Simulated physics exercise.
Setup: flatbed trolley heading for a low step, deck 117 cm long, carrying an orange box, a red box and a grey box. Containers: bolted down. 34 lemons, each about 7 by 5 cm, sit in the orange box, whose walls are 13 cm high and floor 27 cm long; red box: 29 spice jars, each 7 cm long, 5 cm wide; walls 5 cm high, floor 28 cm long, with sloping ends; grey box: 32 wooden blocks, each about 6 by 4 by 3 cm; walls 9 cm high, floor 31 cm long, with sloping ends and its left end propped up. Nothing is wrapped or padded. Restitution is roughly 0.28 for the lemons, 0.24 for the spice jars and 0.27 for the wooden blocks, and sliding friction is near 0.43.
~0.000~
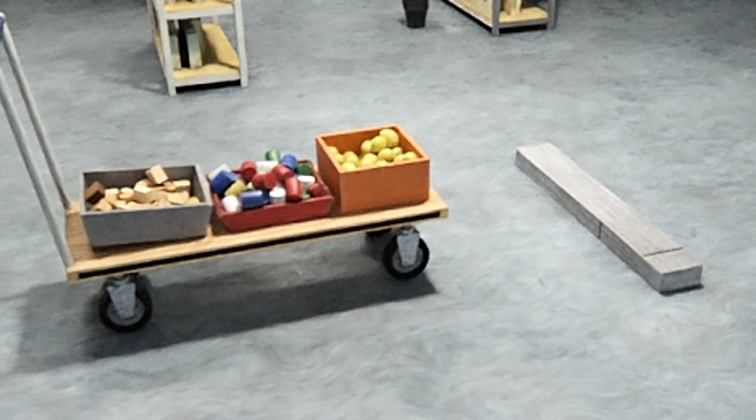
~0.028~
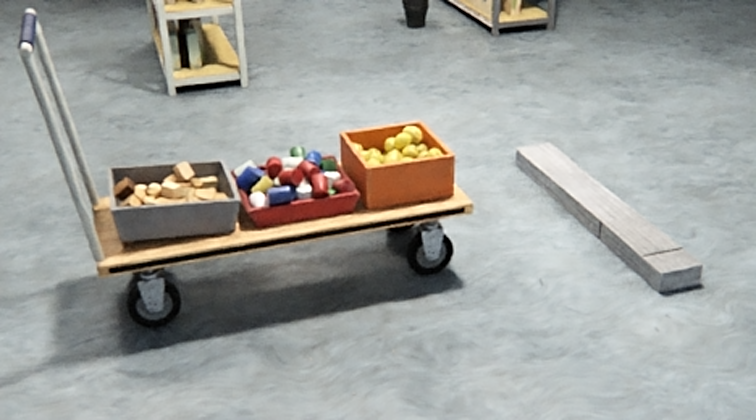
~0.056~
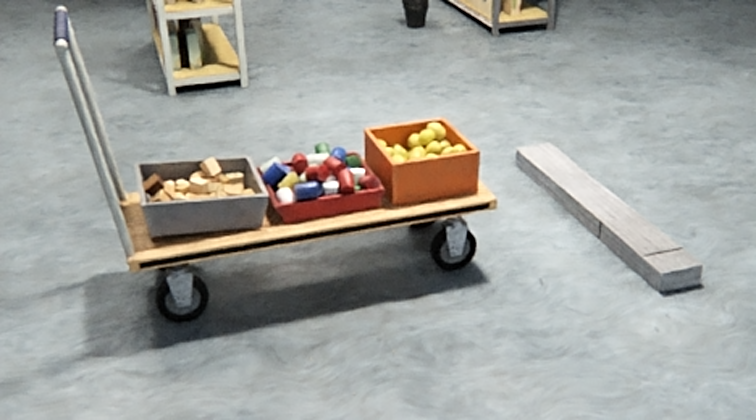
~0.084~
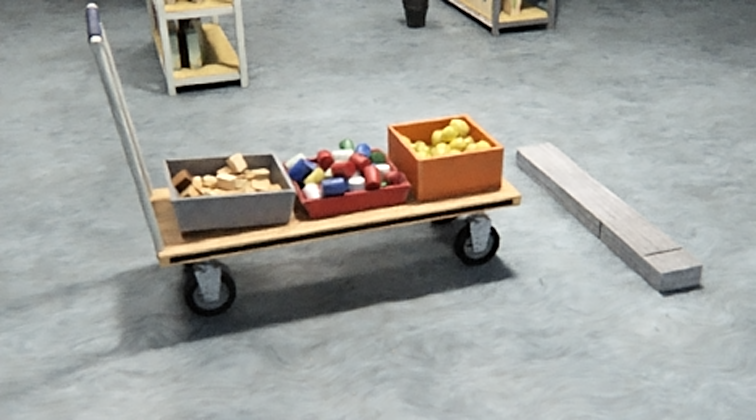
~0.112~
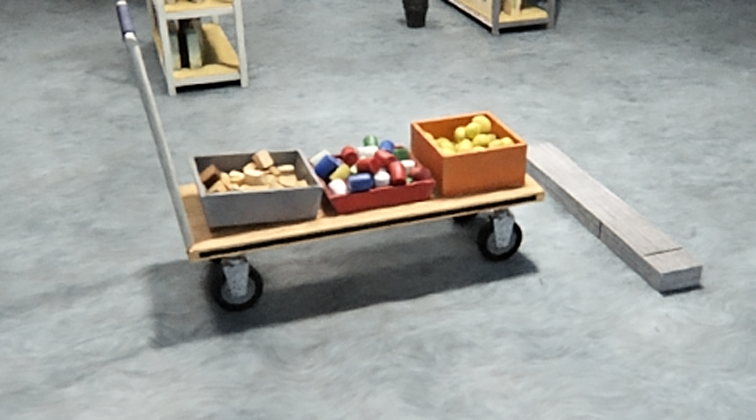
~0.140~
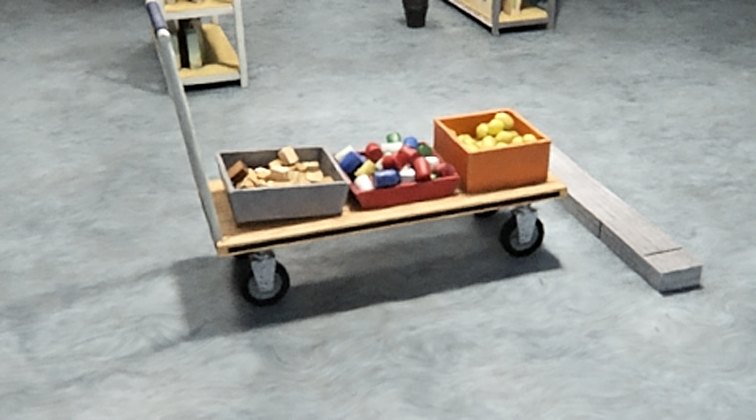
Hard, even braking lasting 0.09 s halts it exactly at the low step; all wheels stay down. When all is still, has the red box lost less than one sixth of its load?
No.
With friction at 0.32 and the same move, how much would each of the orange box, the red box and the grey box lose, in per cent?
You'd see orange box shed 0 percent, red box shed 20 percent, and grey box shed 10 percent.
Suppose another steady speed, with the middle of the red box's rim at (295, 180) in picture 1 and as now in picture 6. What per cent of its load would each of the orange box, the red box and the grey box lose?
That would give orange box 0 %, red box 20 % and grey box 10 %.
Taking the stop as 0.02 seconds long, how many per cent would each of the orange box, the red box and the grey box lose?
With that change, orange box 10 per cent, red box 40 per cent, grey box 20 per cent.
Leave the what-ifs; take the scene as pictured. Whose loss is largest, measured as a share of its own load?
Answer: The red box.
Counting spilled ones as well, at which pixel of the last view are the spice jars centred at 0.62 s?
Their middle is around (478, 157).
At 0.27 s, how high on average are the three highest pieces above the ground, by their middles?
On average roughly 44 centimetres up.
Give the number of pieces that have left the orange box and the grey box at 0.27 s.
Estimate at that time - orange box 0, grey box 0, give or take.
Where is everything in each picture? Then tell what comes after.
In the first picture (we follow the rim corner now nearest the camera), red box at (223, 214); grey box at (85, 213); 66 cm still to roll; nothing out yet.
Red box at (251, 209); grey box at (116, 209); 57 cm still to roll, in the second picture.
Red box at (278, 205); grey box at (146, 204); 49 cm still to roll, in the third picture.
Red box at (306, 201); grey box at (176, 199); 40 cm still to roll, in the fourth picture.
Red box at (332, 196); grey box at (205, 195); 32 cm still to roll, in the fifth picture.
Red box at (359, 192); grey box at (234, 190); 23 cm still to roll; nothing out yet, in the sixth picture.
After 0.17 s, braking starts.
After 0.27 s, 0 of 34 out of the orange box, 0 of 29 out of the red box and 0 of 32 out of the grey box.
After 0.39 s, 0 of 34 out of the orange box, 7 of 29 out of the red box and 2 of 32 out of the grey box.
After 0.62 s, 0 of 34 out of the orange box, 8 of 29 out of the red box and 4 of 32 out of the grey box.
When it is over (at 1.12 s), 0 of 34 out of the orange box, 8 of 29 out of the red box and 4 of 32 out of the grey box. Asked share, 8 of 29, 28 per cent.
